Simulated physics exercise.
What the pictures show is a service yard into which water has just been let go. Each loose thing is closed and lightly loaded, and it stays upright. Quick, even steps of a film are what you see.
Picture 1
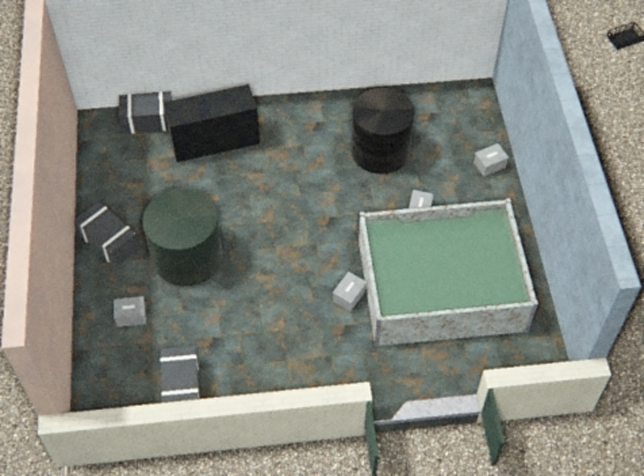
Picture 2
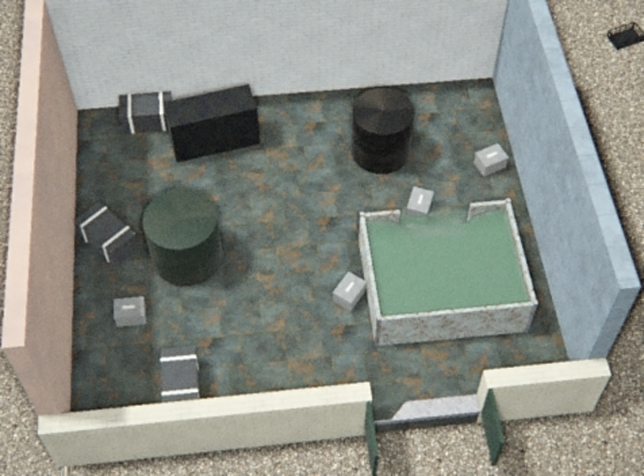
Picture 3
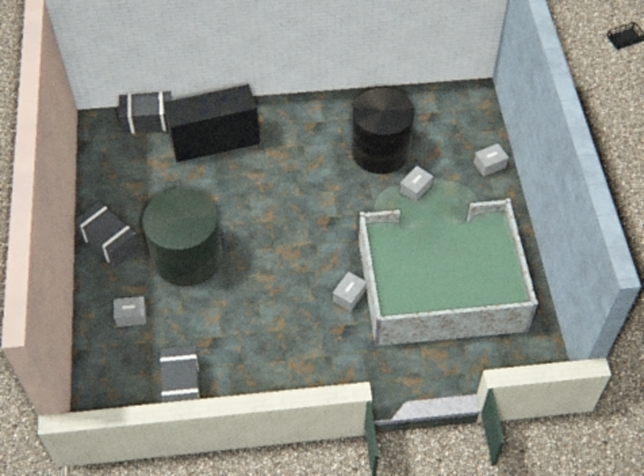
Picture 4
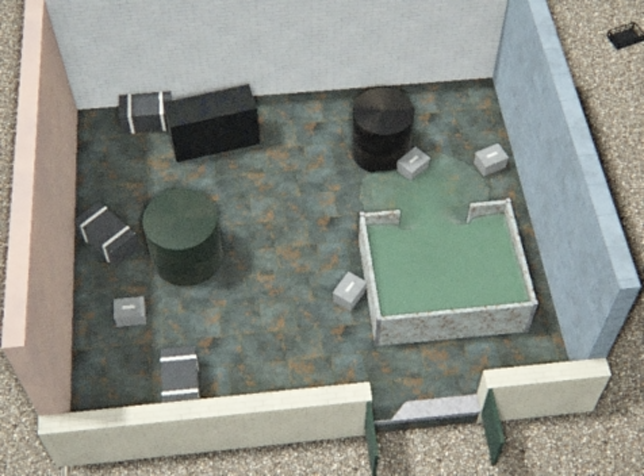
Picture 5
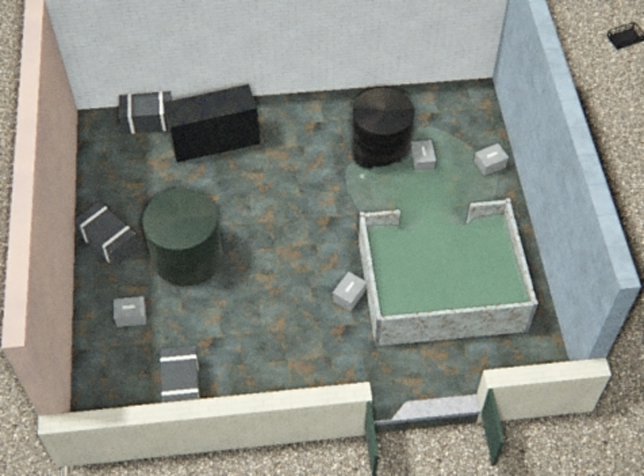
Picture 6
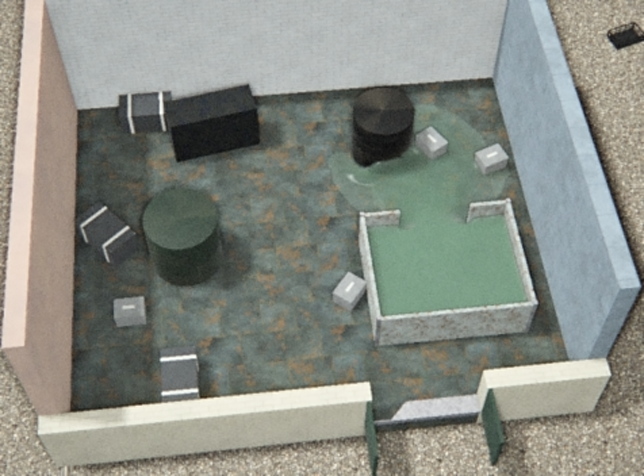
In a walled yard, green water spreads from a broken tank and pushes one grey box.
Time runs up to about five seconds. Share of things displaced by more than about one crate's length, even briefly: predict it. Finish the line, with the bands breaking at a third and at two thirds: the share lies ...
The share lies below a third.
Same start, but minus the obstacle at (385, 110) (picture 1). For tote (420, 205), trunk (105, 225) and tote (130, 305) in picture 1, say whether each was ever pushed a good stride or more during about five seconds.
Going through them in order: First got well clear, second kept nearby, third kept nearby.
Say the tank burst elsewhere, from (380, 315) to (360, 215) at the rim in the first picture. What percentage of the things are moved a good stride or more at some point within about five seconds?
I'd guess close to 60 percent.
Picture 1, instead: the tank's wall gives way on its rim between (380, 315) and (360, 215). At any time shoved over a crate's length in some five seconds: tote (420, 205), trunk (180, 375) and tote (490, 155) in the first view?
Here is how they go, in order: Fails to go that far, dislodged that far, and fails to go that far.
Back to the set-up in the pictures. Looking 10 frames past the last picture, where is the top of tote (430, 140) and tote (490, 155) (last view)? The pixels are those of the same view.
First object near (457, 69); second object near (485, 84).
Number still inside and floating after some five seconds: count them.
It works out to 2.
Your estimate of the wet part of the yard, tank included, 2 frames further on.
About 25 in a hundred.
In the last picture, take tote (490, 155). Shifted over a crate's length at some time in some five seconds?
Looks like the full distance to me.
A moment on, 1 of 7 are well off their spots; 1 afloat.
Next, 2 of 7 are well off their spots; 2 afloat.
Later, 2 of 7 are well off their spots; 2 afloat.
In the end, 2 of 7 are well off their spots, and 2 have been at some point; 2 afloat.
